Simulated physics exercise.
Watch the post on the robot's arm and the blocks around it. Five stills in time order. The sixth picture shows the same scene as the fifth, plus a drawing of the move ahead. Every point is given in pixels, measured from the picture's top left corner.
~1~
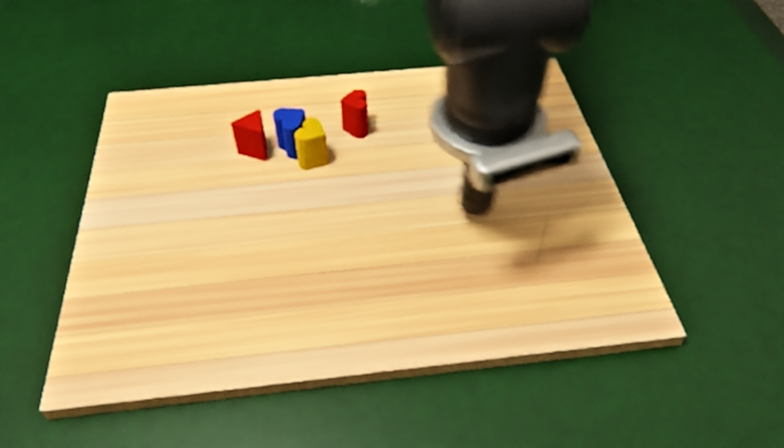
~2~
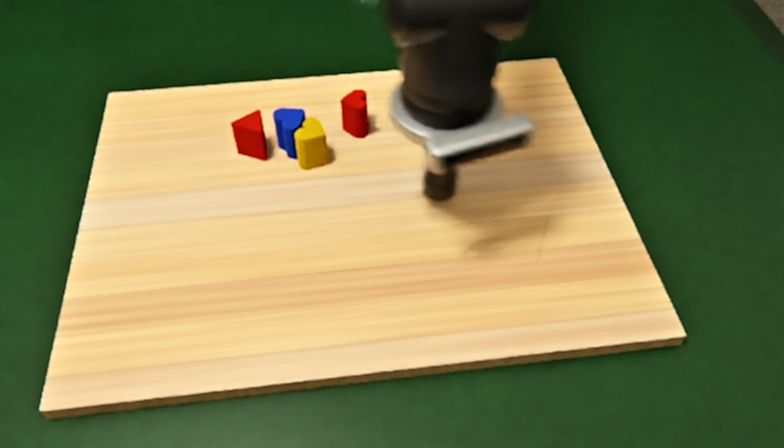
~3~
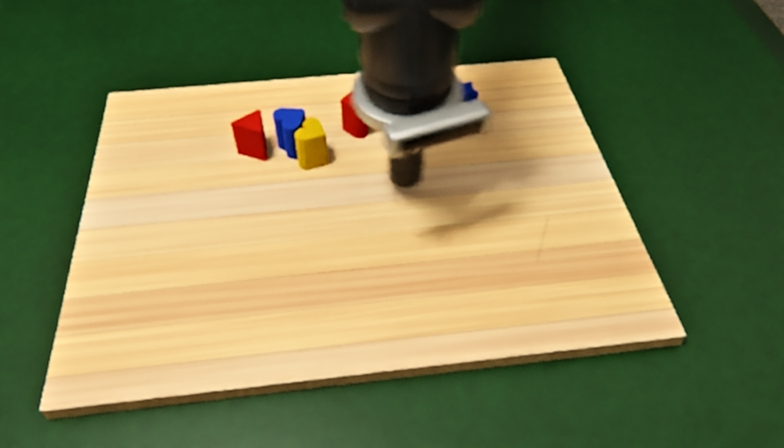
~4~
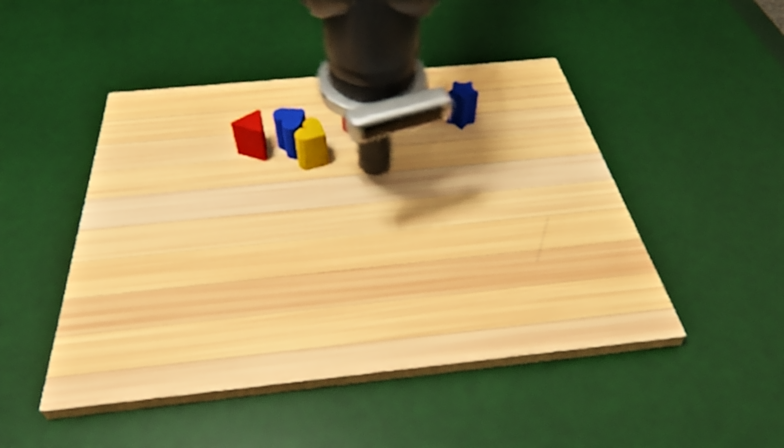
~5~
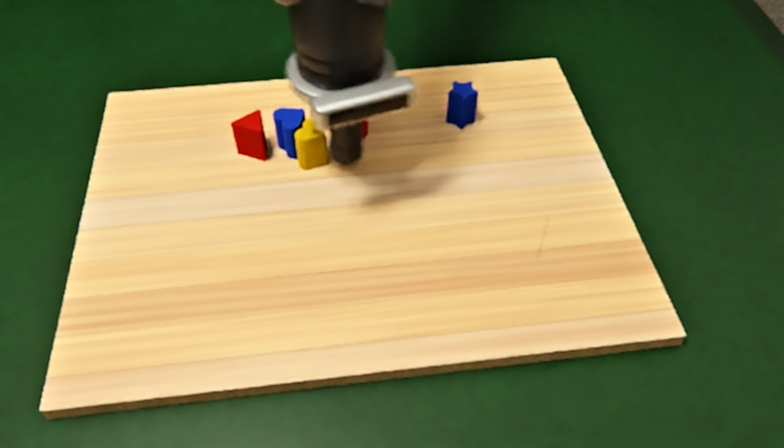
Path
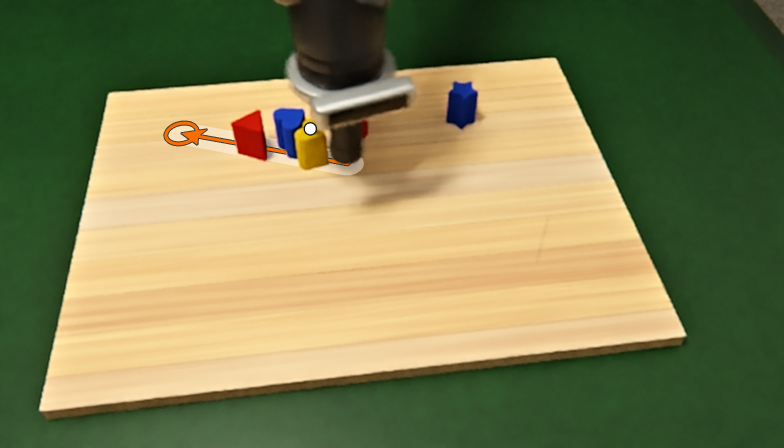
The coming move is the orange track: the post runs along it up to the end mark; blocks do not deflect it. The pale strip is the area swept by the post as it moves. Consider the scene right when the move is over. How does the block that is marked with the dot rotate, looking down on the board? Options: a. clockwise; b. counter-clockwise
That would be b.
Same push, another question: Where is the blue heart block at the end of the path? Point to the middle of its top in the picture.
About (247, 95).
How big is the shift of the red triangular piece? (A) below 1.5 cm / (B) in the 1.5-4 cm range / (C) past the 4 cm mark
I'll go with C - past the 4 cm mark.
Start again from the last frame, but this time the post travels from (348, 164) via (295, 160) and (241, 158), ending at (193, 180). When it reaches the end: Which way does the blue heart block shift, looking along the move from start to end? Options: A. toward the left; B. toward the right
The one that fits is B, toward the right.
Path on the board, straight from (348, 164) to (182, 133); the dot is on the yellow heart block.
The first path, step by step. One third of the way, post (289, 143); red triangular piece (229, 117); blue heart block (257, 102), turned 65° clockwise; yellow heart block (257, 121), turned 20° clockwise.
Two thirds of the way, post (232, 133); red triangular piece (176, 114), turned 30° clockwise; blue heart block (247, 95), turned 95° clockwise; yellow heart block (198, 117).
At the end, post (178, 123); red triangular piece (121, 115); blue heart block (247, 95), turned 95° clockwise; yellow heart block (144, 113), turned 25° anticlockwise; red heart block in place.
